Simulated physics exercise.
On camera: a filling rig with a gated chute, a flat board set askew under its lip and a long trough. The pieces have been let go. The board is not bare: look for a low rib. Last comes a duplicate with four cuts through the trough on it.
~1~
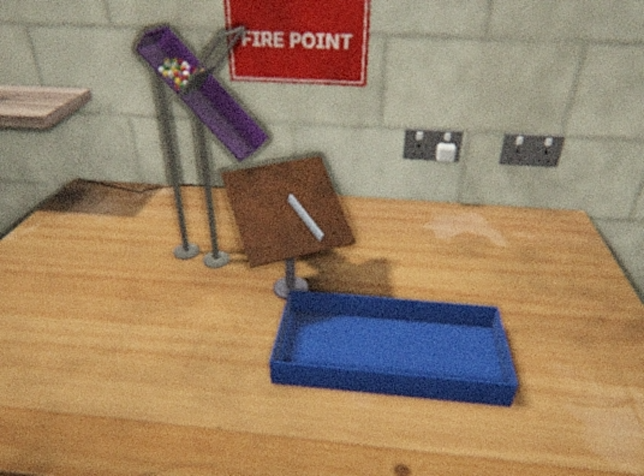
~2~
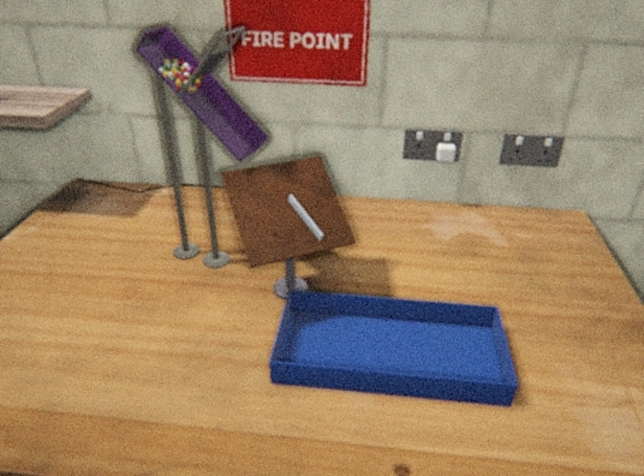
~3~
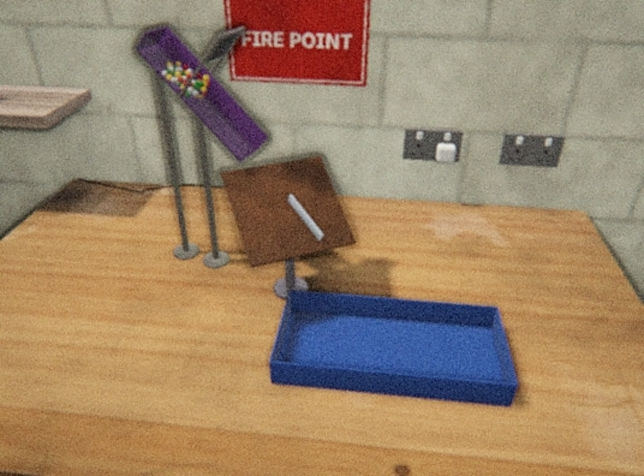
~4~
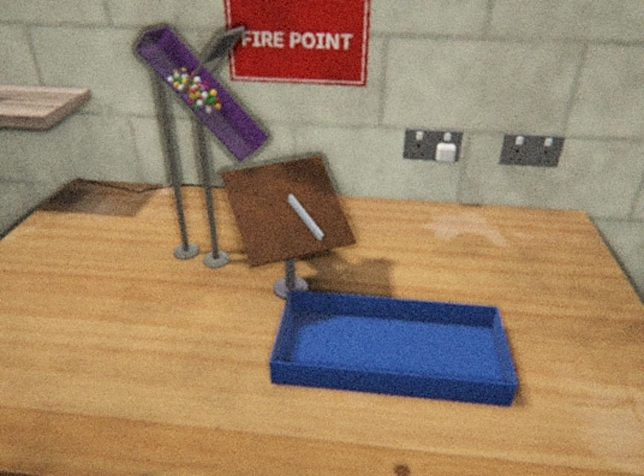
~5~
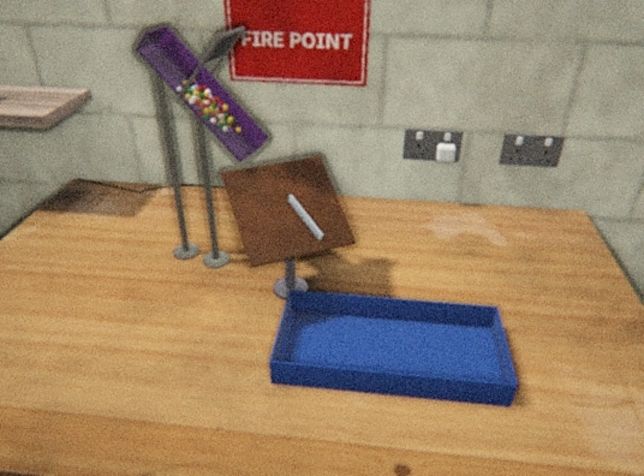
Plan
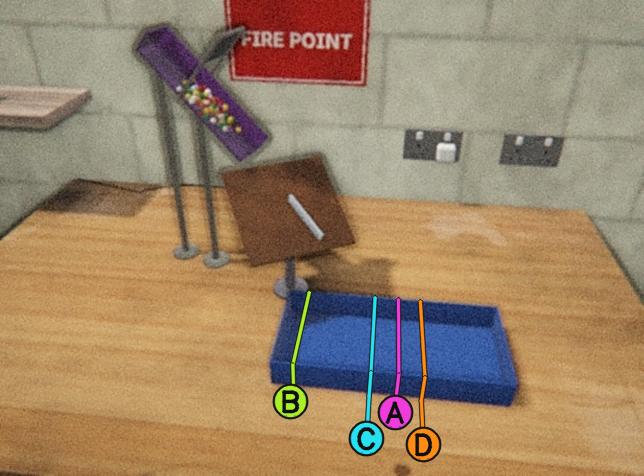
Small multicoloured beads slide in a loose cluster down a sloping purple chute on thin grey stands, moving from near its upper end to partway along it, past a raised dark flap. Below the chute, a tilted brown board with a pale rib and an empty blue trough stay still on a wooden table. The fixed view looks slightly down towards a pale block wall with a red sign and sockets.
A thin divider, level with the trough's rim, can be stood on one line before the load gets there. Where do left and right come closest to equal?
Use line C.
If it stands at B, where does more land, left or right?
More lands on the right.
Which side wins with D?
More lands on the left.
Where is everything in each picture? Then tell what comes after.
In the first frame, load behind the gate near (185, 75), round plastic beads; lip of the chute near (249, 156), sloping fairly steeply.
In the second frame, middle of the board near (288, 207), tilted fairly steeply; middle of its low edge near (306, 254); of its high edge near (272, 164).
In the third frame, front corners of the trough near (270, 361) and (517, 385), empty; front of the load near (201, 96).
In the fourth frame, middle of the load near (200, 91); its front near (218, 106), close to a third of the way to the lip; rib from (291, 195) to (323, 235).
In the fifth frame, middle of the load near (210, 110); its front near (238, 130), close to two thirds of the way to the lip.
On the marked copy, line A crosses the front rim at (398, 374); line B crosses the front rim at (293, 364); line C crosses the front rim at (371, 371); line D crosses the front rim at (424, 376).
With A, of what is caught, all but a few on the left of the divider, a small share on the right.
With B, of what is caught, a small share on the left of the divider, all but a few on the right.
With C, of what is caught, close to two thirds on the left of the divider, close to a third on the right.
With D, of what is caught, the bulk on the left of the divider, a small share on the right.
